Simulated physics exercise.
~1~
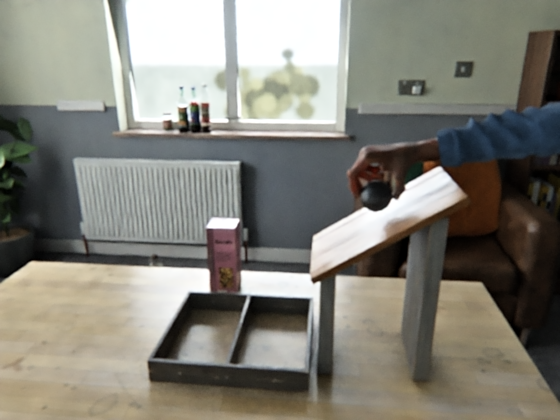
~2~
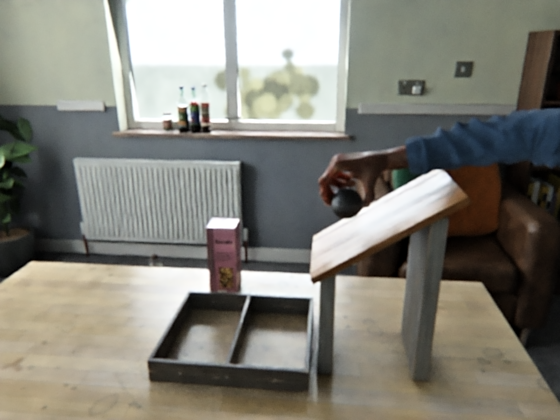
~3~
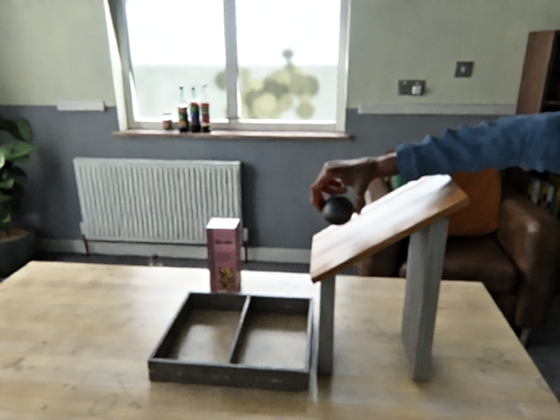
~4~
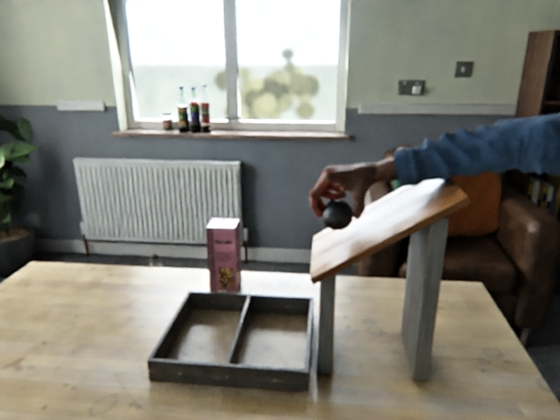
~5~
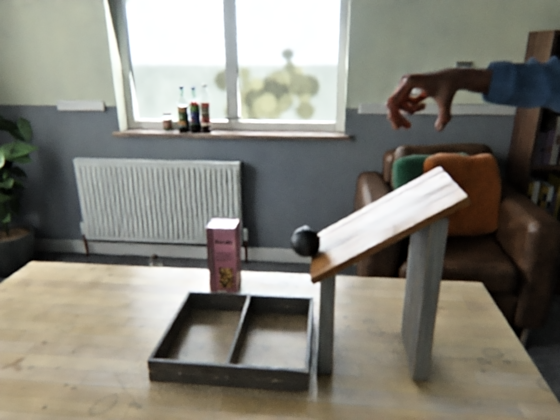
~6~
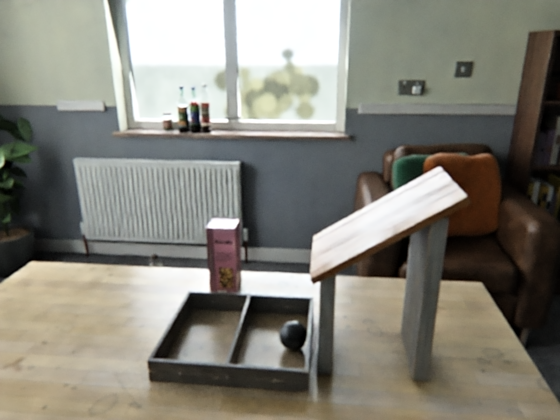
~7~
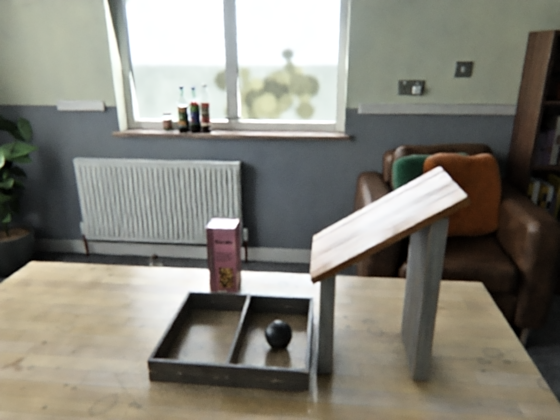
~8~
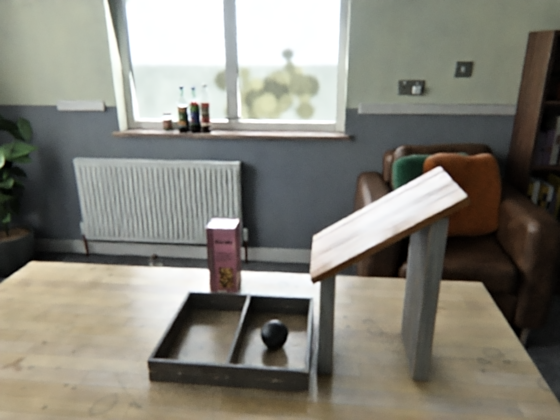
In this clip, a hand guides a black ball down a sloping board on a wooden table and lets go near the lower edge. The ball drops into the nearer bay of a divided tray, shifts slightly left and ends there, while a pink carton stays in place.
